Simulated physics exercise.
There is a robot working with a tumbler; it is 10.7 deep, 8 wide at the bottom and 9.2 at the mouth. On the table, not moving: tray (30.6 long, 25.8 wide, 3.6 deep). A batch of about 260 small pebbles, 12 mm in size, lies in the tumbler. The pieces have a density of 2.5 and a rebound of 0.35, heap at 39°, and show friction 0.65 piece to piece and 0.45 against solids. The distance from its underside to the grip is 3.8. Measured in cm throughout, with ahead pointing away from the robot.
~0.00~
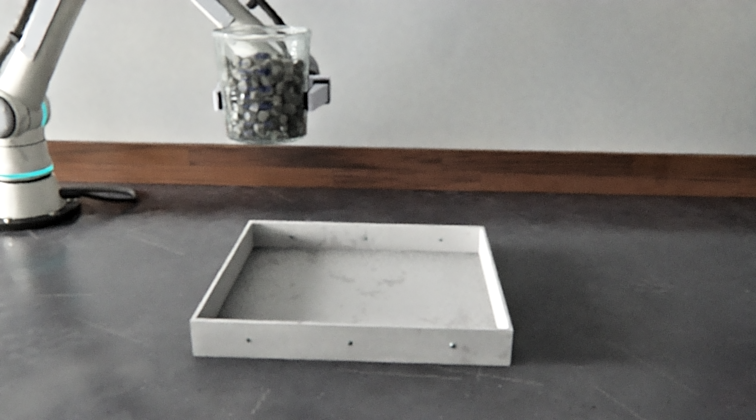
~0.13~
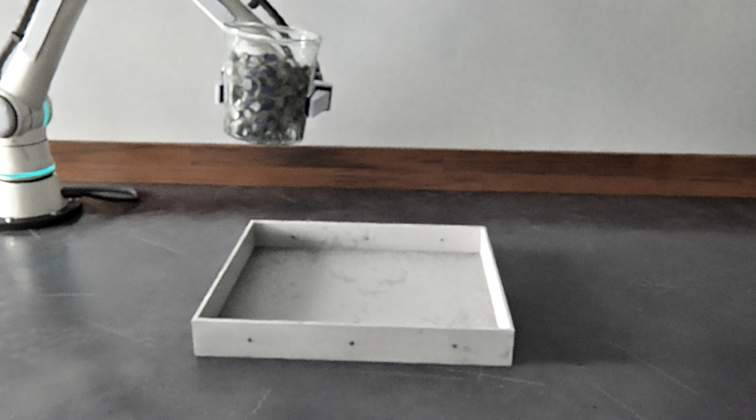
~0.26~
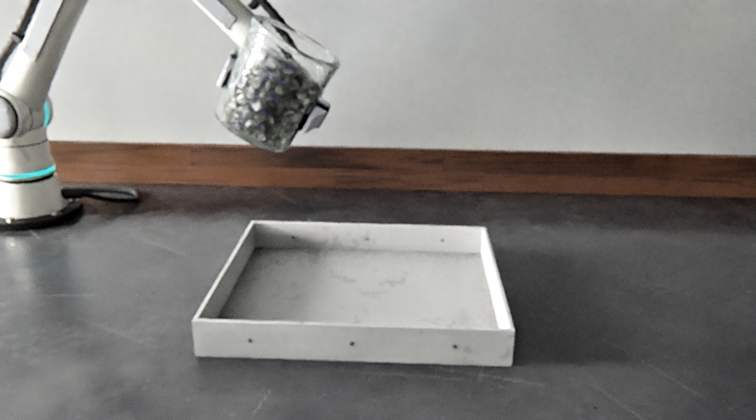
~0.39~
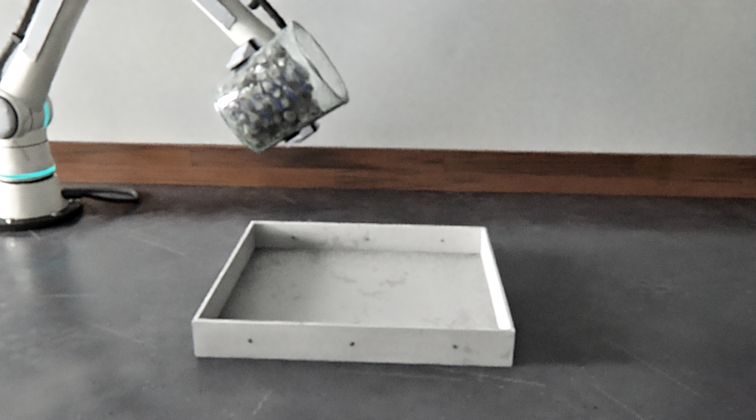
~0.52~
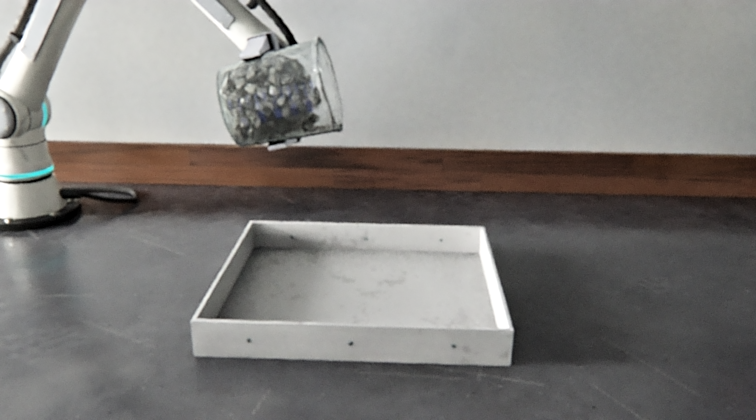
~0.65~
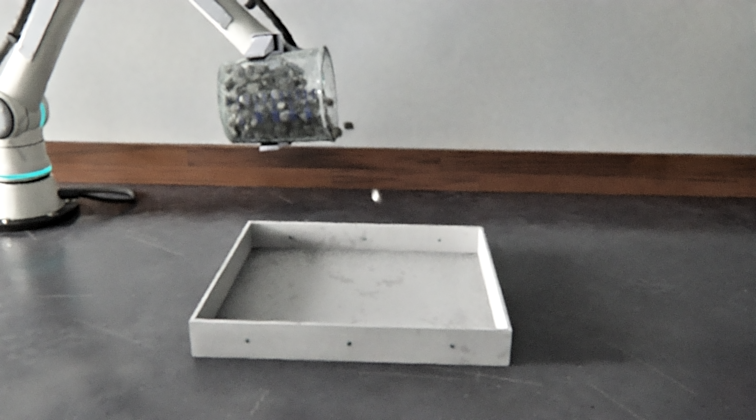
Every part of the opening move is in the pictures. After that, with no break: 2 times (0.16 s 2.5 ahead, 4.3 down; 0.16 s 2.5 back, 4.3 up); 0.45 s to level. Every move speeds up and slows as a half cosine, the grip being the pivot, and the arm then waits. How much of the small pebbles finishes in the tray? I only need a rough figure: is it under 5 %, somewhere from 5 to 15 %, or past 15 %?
Roughly, it is somewhere from 5 to 15 %.
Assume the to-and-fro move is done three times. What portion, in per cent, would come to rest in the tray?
Then about 10 per cent.
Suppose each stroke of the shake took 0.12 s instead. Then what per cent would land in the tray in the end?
I'd expect close to 20 per cent then.
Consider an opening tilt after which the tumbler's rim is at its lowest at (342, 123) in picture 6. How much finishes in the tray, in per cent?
Around 0 per cent of it.
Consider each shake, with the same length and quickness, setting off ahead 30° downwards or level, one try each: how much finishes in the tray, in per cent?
First try about 35 %, second try about 55 %.
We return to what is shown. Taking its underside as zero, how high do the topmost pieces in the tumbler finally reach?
Around 10.5 cm above the underside.
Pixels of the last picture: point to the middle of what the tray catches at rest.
Centre estimate: Around (436, 295).
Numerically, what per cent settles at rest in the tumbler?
About 90 per cent.
By 1.09 s, tilted 84° forward, highest piece 23 above the table; 243 in the tumbler, 16 in the tray, 1 in flight or on a rim.
By 1.52 s, tilted 40° forward, highest piece 27 above the table; 237 in the tumbler, 23 in the tray.
By 1.94 s, level, highest piece 30 above the table; 237 in the tumbler, 23 in the tray.
By 2.99 s, level, highest piece 30 above the table; 237 in the tumbler, 23 in the tray.
Final count, 237 in the tumbler, 23 in the tray. That is 9 % in the tray.
